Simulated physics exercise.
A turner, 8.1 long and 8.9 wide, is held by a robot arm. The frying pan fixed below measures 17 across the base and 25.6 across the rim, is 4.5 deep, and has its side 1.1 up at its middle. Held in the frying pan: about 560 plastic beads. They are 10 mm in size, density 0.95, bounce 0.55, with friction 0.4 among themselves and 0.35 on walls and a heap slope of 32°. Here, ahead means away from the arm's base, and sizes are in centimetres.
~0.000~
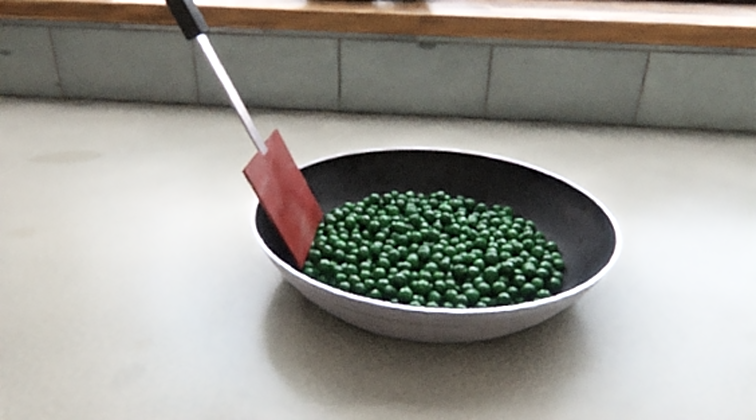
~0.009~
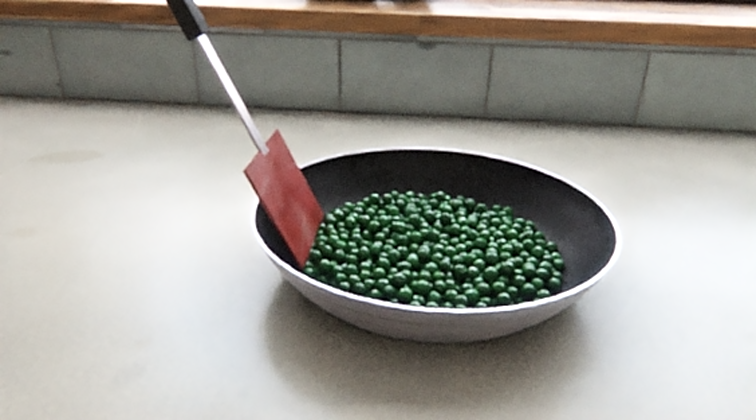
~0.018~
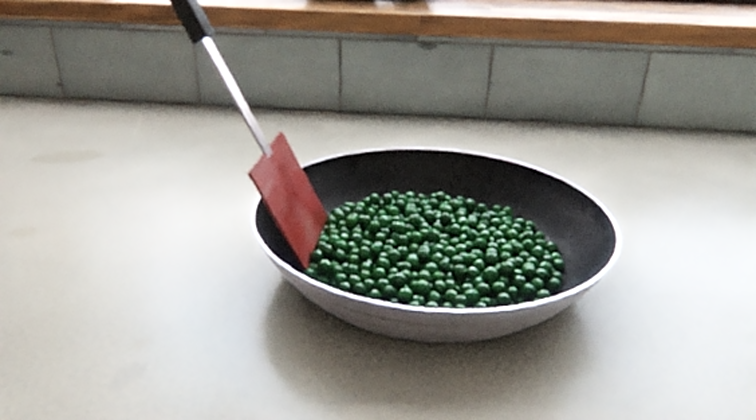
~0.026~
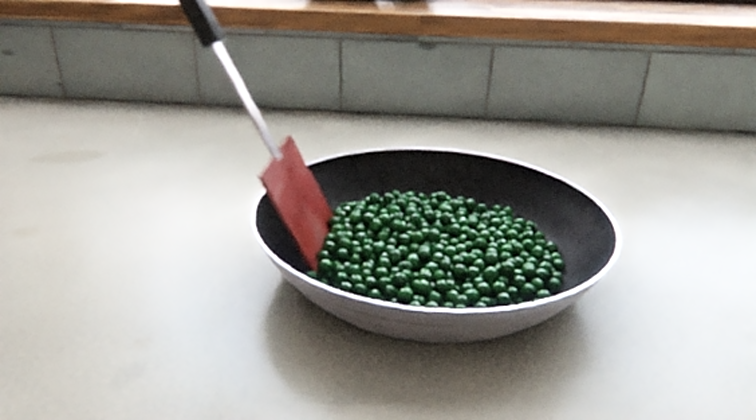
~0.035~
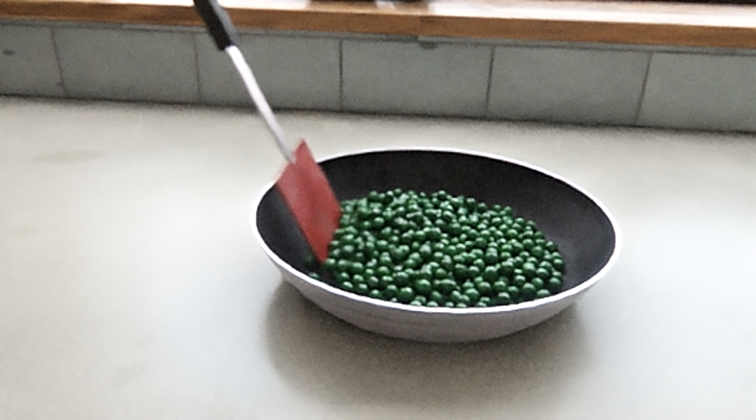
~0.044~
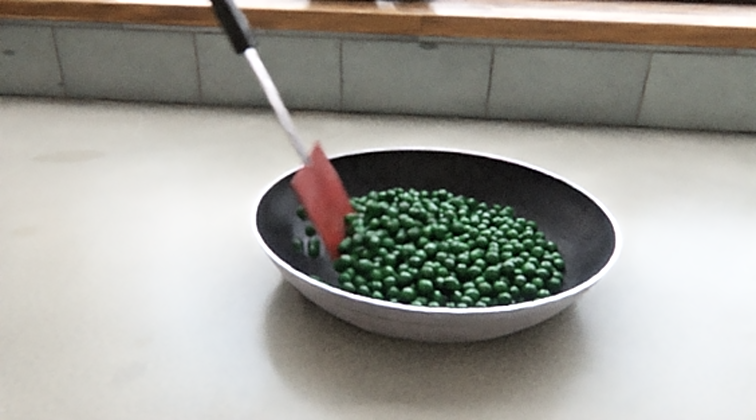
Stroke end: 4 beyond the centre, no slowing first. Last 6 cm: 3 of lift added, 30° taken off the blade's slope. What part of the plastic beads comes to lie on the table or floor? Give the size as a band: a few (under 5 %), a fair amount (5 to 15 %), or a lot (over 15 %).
A fair amount, between 5 and 15 %.
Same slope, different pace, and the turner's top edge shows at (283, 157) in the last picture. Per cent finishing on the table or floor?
Share: Roughly 0 %.
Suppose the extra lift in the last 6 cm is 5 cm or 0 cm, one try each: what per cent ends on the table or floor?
It works out to some 15 per cent for the first setting and some 0 per cent for the second.
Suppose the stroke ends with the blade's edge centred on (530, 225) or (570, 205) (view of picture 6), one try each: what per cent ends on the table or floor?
First try roughly 15 percent, second roughly 30 percent.
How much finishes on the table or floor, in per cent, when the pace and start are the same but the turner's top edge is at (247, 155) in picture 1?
10 percent or thereabouts.
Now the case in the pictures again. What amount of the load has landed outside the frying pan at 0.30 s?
About 8 per cent.
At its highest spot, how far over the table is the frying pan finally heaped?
Some 4.5 cm above the table.
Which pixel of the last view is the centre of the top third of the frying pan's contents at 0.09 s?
I'd say close to (436, 235).
After 0.07 s, sloping 63°, highest piece 6 above the table; 557 in the frying pan.
After 0.09 s, sloping 54°, highest piece 8 above the table; 554 in the frying pan, 3 on the blade or in flight.
After 0.30 s, sloping 34°, highest piece 8 above the table; 511 in the frying pan, 39 on the table or floor, 7 on the blade or in flight.
After 1.35 s, sloping 34°, highest piece 4 above the table; 510 in the frying pan, 47 on the table or floor.
In the end, 510 in the frying pan, 47 on the table or floor. That is 8 % on the table or floor.
